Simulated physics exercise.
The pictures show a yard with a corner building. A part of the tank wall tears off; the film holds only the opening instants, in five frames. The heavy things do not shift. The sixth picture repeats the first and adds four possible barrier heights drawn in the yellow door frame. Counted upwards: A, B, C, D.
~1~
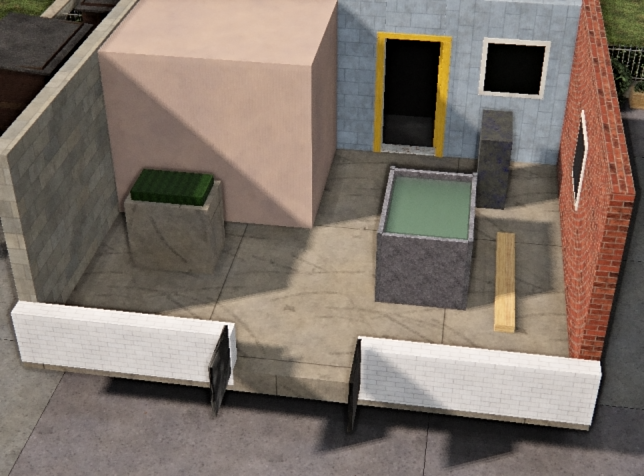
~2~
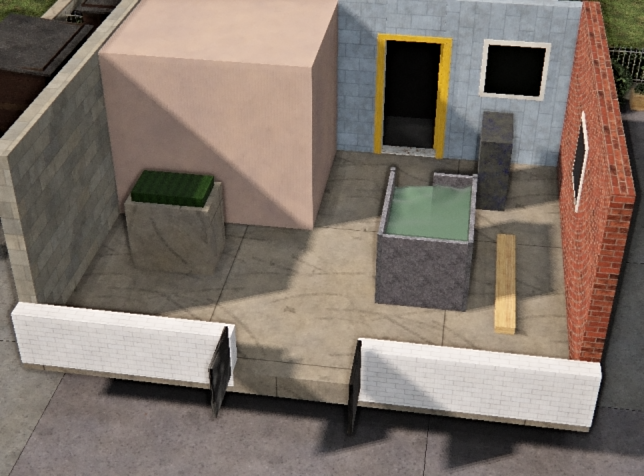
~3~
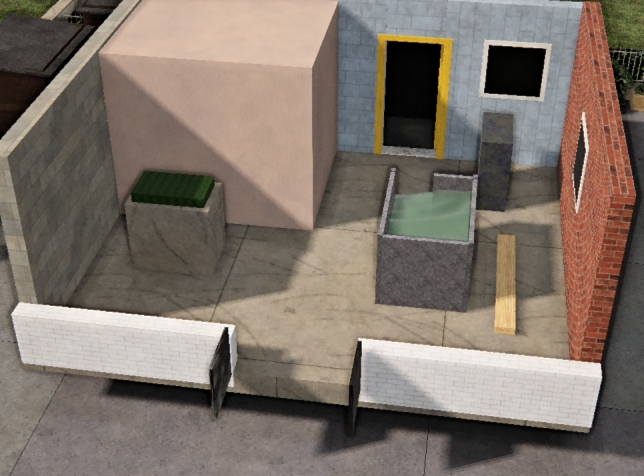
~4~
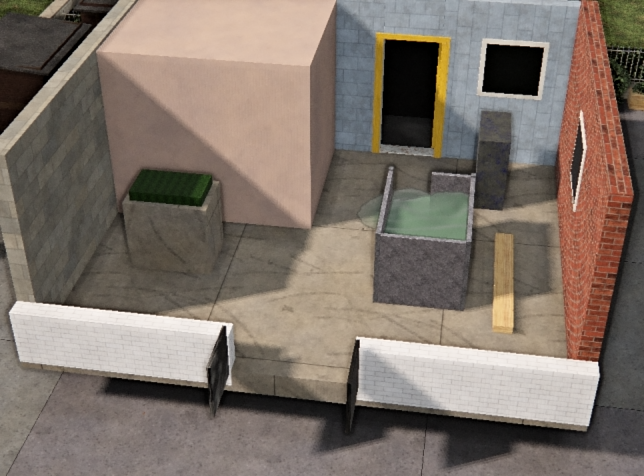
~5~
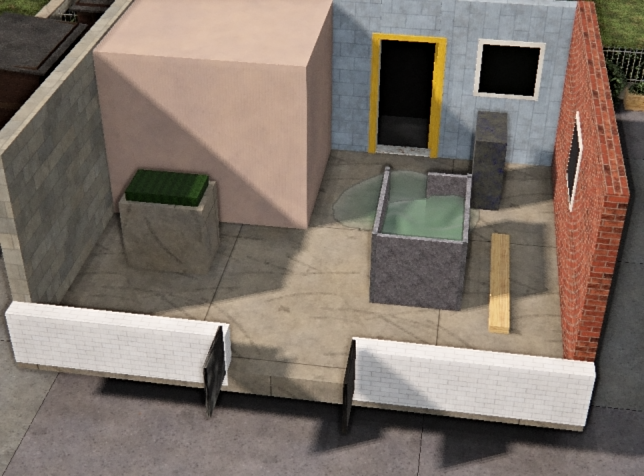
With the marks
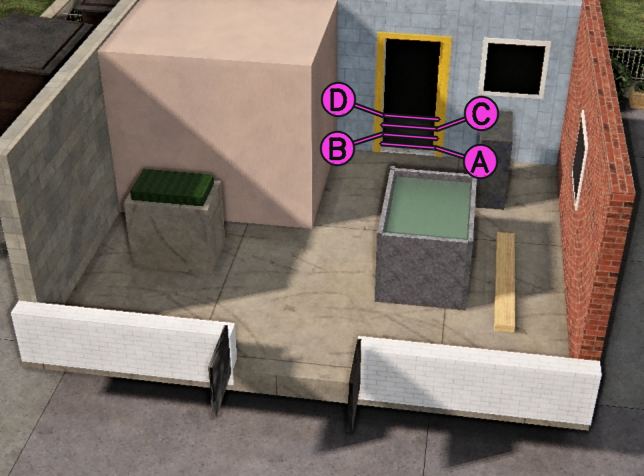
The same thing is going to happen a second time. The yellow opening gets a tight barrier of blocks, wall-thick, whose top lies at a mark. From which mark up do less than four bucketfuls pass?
The limit is B.
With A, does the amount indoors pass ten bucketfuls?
Yes, clearly.
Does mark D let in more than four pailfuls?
No.
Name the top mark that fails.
A it is.
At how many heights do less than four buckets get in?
Three of the four.
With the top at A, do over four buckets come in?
Yes, it does.
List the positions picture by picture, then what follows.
Water in the tank at rest, its middle at (429, 208); foot of the yellow doorway at (408, 154); open gate at (296, 326), in the first frame.
Water covers 1 % of the ground, its front hidden from here, in the second frame.
Water covers 2 % of the ground, its front hidden from here, in the third frame.
In the fourth frame, 6 % of the ground under water, visible out to (379, 201).
In the fifth frame, 12 % of the ground under water, visible out to (397, 172).
In magenta, A at (408, 145); B at (409, 136); C at (409, 126); D at (410, 117); from the bottom up A, B, C, D.
For mark A, some 25 bucketfuls get in.
For mark B, a bucket or two gets in.
For mark C, nothing gets over.
For mark D, nothing gets over.
